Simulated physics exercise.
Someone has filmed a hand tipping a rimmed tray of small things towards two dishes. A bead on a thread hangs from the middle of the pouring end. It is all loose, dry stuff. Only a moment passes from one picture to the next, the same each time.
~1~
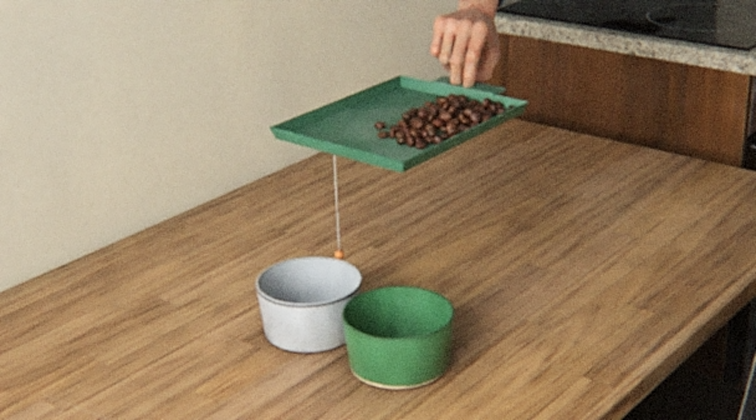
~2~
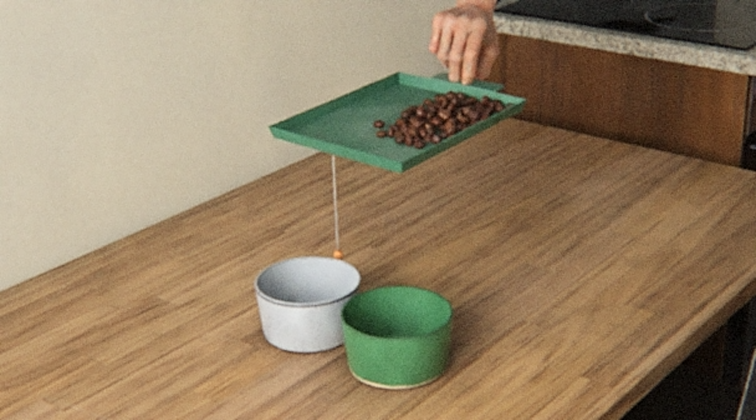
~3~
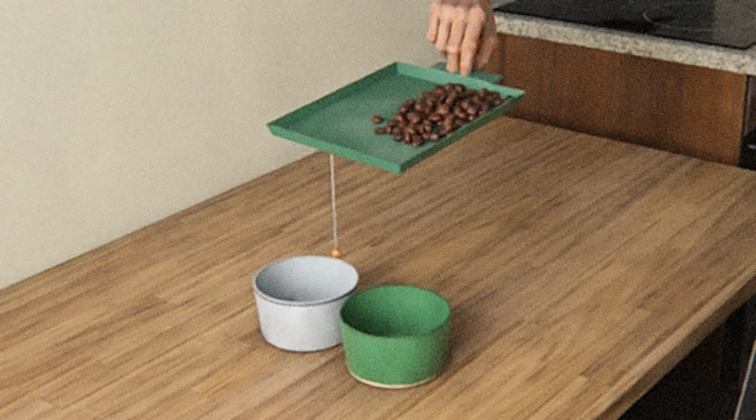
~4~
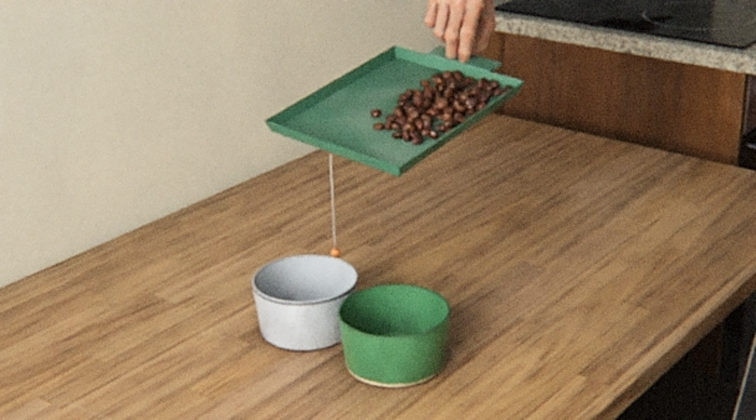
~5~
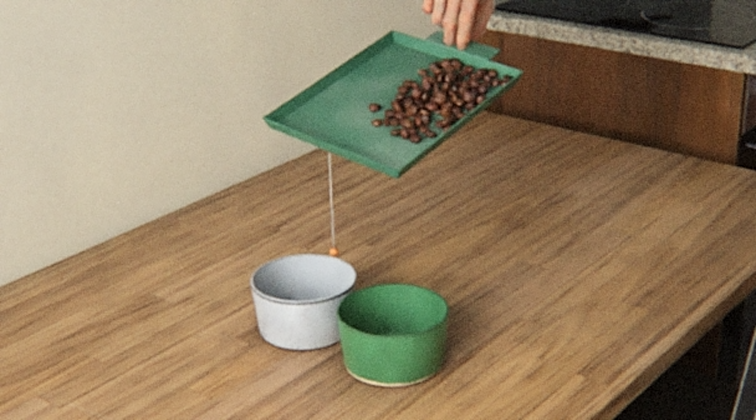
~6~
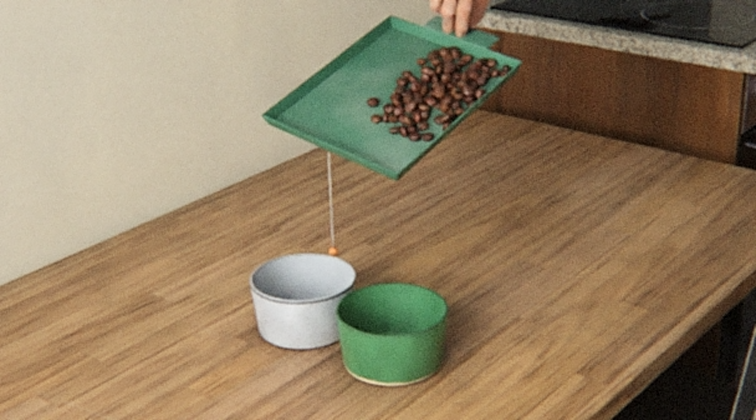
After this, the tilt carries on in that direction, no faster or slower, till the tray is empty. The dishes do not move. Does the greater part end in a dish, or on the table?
Together they catch over half.
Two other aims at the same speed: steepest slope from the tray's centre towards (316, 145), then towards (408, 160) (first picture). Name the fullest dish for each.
At the first place the left one, at the second the dish on the right.
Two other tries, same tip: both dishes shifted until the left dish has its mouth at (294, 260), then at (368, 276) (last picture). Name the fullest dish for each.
In turn: The right-hand dish; the left-hand dish.
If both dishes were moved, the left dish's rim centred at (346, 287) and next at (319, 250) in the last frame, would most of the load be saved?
In turn: Most of it; the larger part.
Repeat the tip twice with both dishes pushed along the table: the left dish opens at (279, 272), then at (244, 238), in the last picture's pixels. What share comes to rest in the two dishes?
Near 90 % and 0 %.
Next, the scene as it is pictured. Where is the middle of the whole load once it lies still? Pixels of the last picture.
Roughly at (383, 347).
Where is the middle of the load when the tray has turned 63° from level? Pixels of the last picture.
Roughly at (396, 160).
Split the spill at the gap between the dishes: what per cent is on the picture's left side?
Roughly 30 in a hundred.
Shortly afterwards, tray tipped steeply; the bulk on the tray; only a few in the right dish; near a quarter in the air.
Next, tray tipped past a quarter turn; only a few on the tray; the bulk in the right dish; only a few in the left dish; a little outside both; a little in the air.
Some moments later, tray tipped past a quarter turn; the bulk in the right dish; a little in the left dish; near a quarter outside both.
In the end, tray tipped past a quarter turn; the bulk in the right dish; a little in the left dish; near a quarter outside both.
